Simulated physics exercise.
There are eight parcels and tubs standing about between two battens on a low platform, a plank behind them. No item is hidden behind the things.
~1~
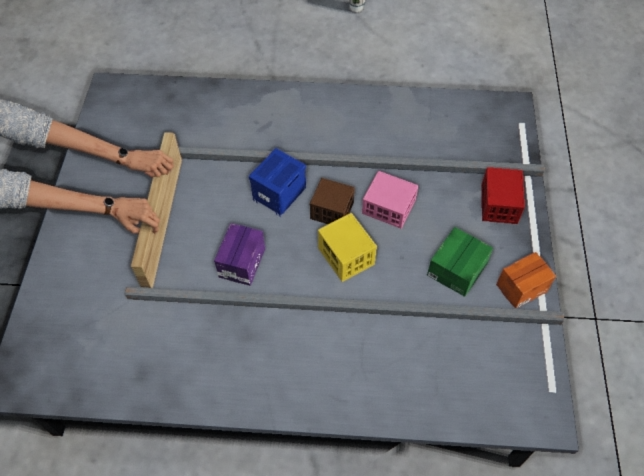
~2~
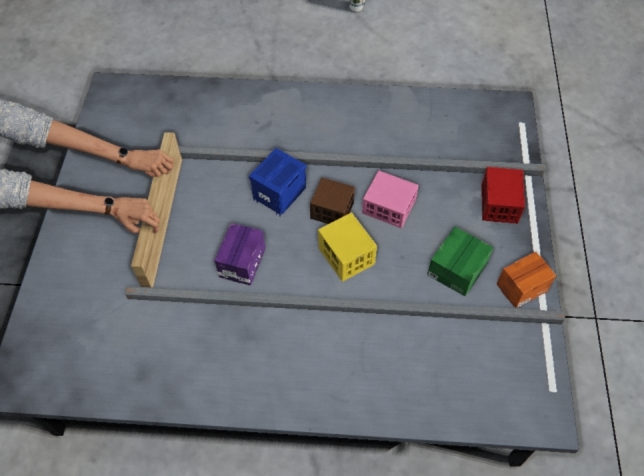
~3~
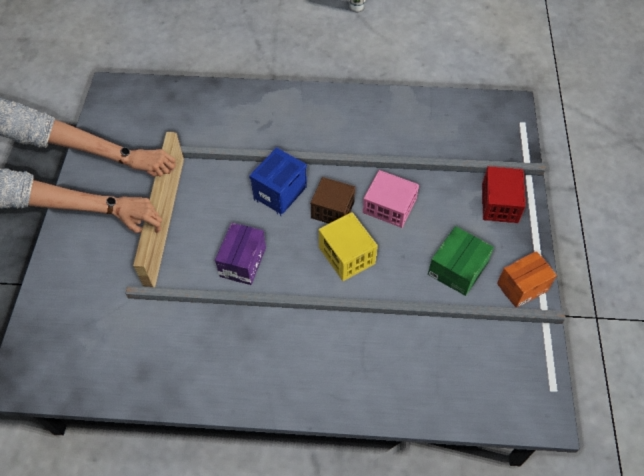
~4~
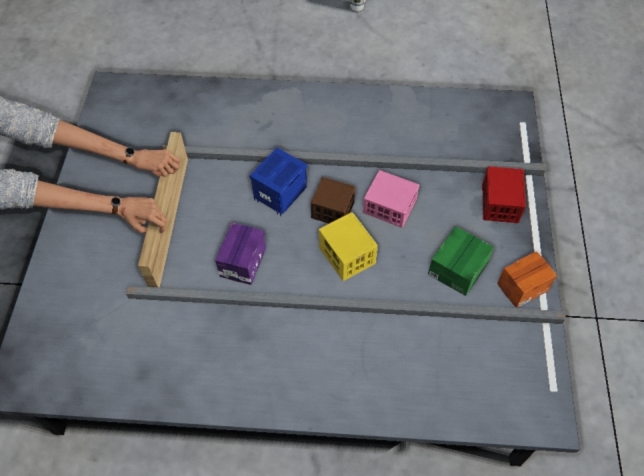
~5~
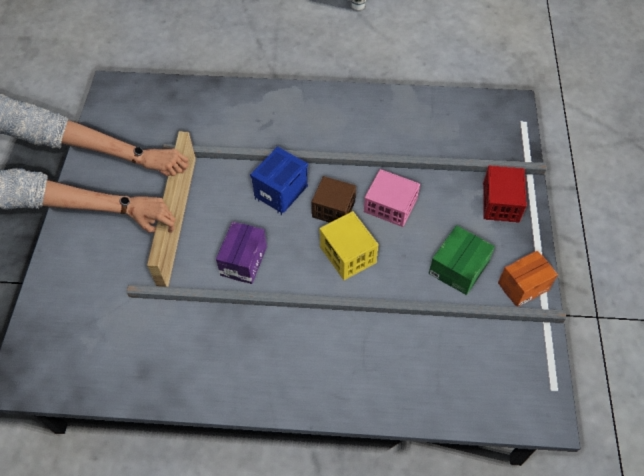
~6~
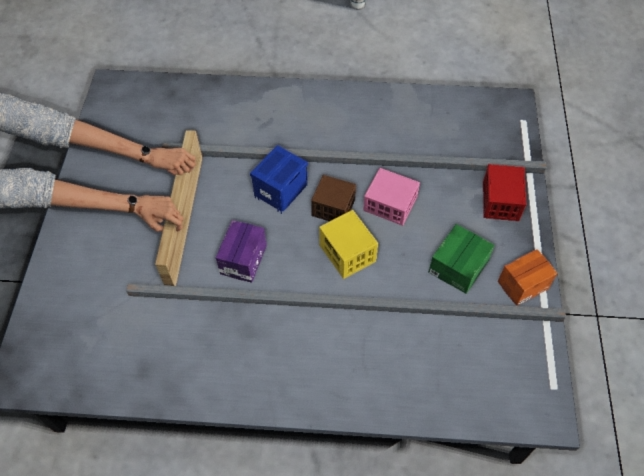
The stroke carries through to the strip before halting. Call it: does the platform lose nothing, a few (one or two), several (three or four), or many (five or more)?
It loses many, five or more.
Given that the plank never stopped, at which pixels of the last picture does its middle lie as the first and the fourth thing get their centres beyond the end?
At (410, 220) for the first, at (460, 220) for the fourth.
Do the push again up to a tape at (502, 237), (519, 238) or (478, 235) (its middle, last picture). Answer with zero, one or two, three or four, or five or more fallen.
In the order of the places given: 5 or more; five or more; either three or four.
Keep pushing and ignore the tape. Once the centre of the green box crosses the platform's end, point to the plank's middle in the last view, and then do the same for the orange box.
The middle is at (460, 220) when it's the green box, and at (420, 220) when it's the orange box.
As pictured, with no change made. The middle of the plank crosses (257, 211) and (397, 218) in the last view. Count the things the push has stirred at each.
Counting first: 2, next 8.
Early on, none off yet; orange box at rest near (527, 278); red crate at rest near (504, 193); green box at rest near (461, 259).
A while later, none off yet; orange box travelled about its own width near (562, 280); red crate travelled about its own width near (556, 191); green box travelled about its own width near (516, 251).
Finally, the number that fall off is five or more; lost, purple parcel, blue tote, brown crate, yellow crate, pink crate, green box, red crate and orange box.
